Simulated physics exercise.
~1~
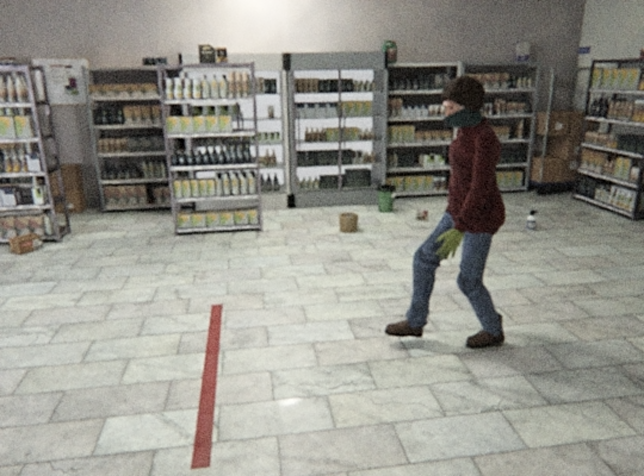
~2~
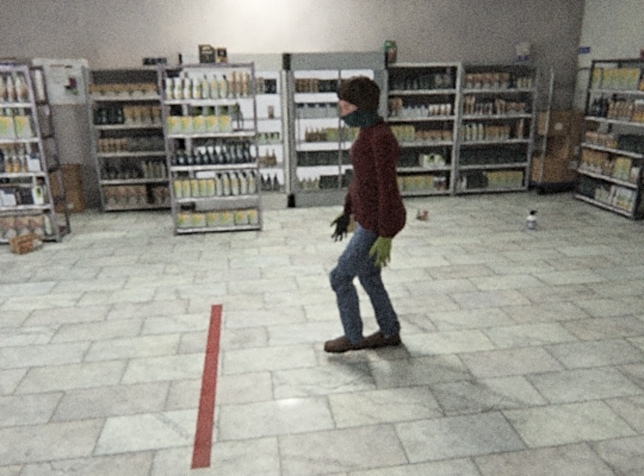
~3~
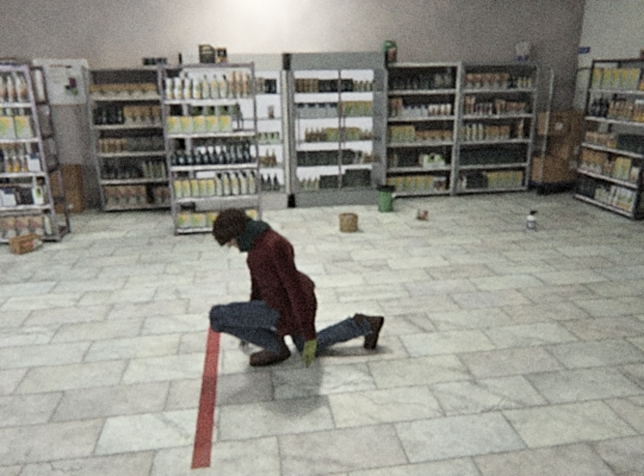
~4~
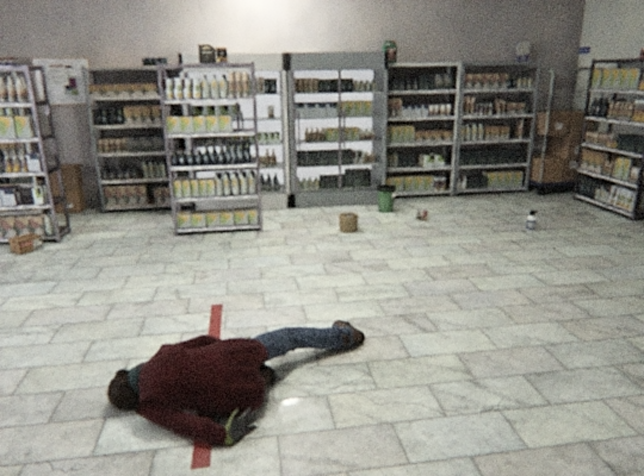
Person in a dark red sweater walking left across a tiled shop floor, dropping low, then lying face down across red tape.
